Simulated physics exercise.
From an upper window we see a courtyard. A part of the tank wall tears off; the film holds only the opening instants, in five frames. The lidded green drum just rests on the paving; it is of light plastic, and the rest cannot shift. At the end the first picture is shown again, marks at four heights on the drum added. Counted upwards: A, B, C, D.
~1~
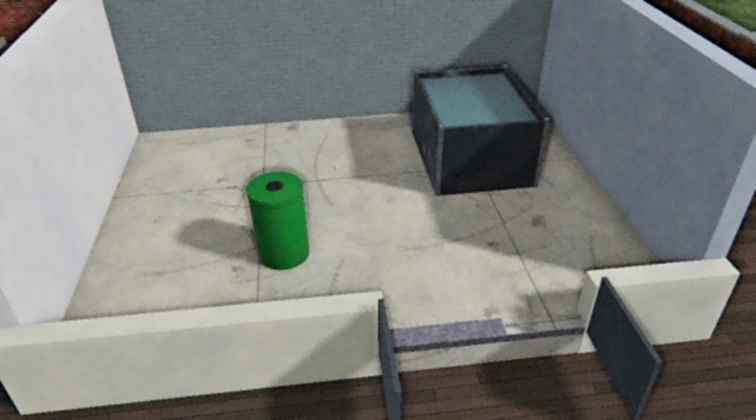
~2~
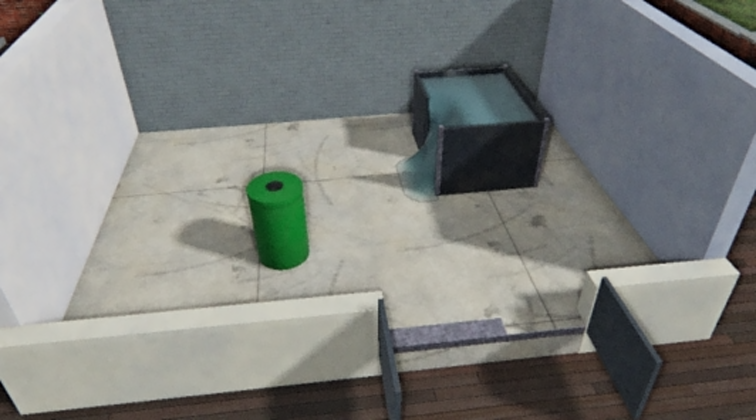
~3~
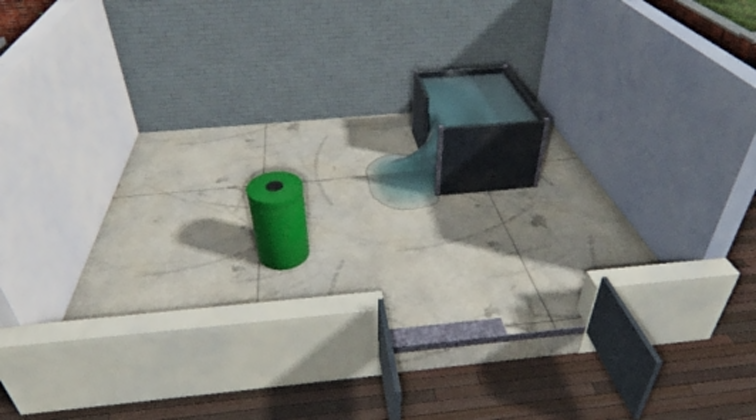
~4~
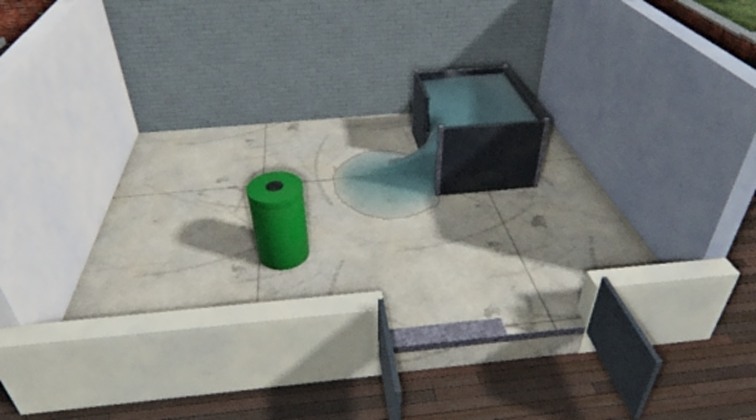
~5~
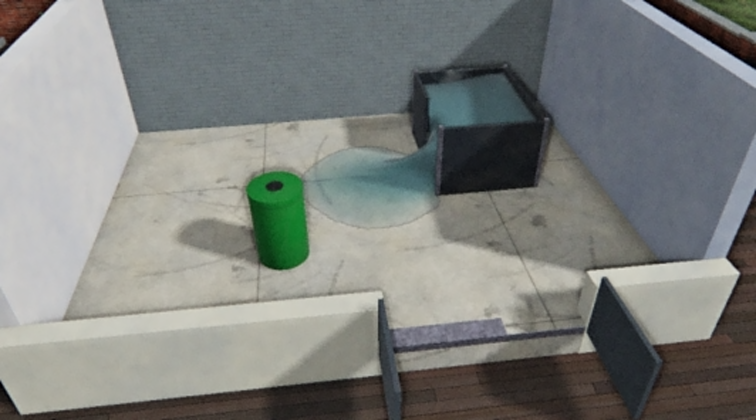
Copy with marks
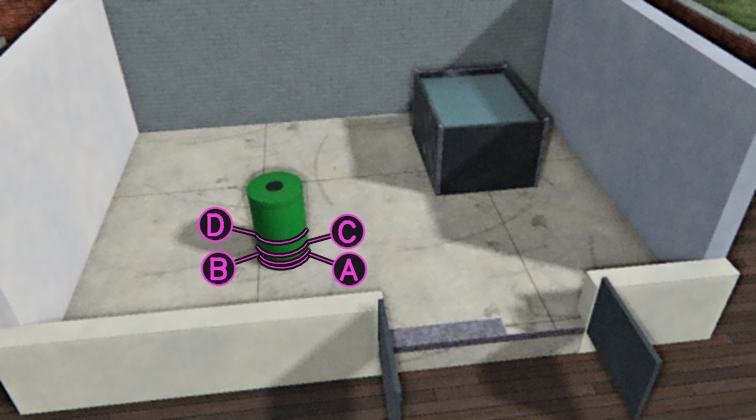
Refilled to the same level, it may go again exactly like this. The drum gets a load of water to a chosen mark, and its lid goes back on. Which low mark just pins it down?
D is the one.
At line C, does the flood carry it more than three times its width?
No.
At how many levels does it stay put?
One.
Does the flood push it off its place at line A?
Yes, that goes wrong.
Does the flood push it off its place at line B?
Yes.
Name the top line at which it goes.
C it is.
On the marked copy, A at (284, 267); B at (283, 263); C at (282, 255); D at (281, 243); from the bottom up A, B, C, D.
For line A, it is pushed about 4 times its own width away.
For line B, it is pushed about 3 times its own width away.
For line C, it is pushed about its own width away.
For line D, it shifts by a finger or two and stays.
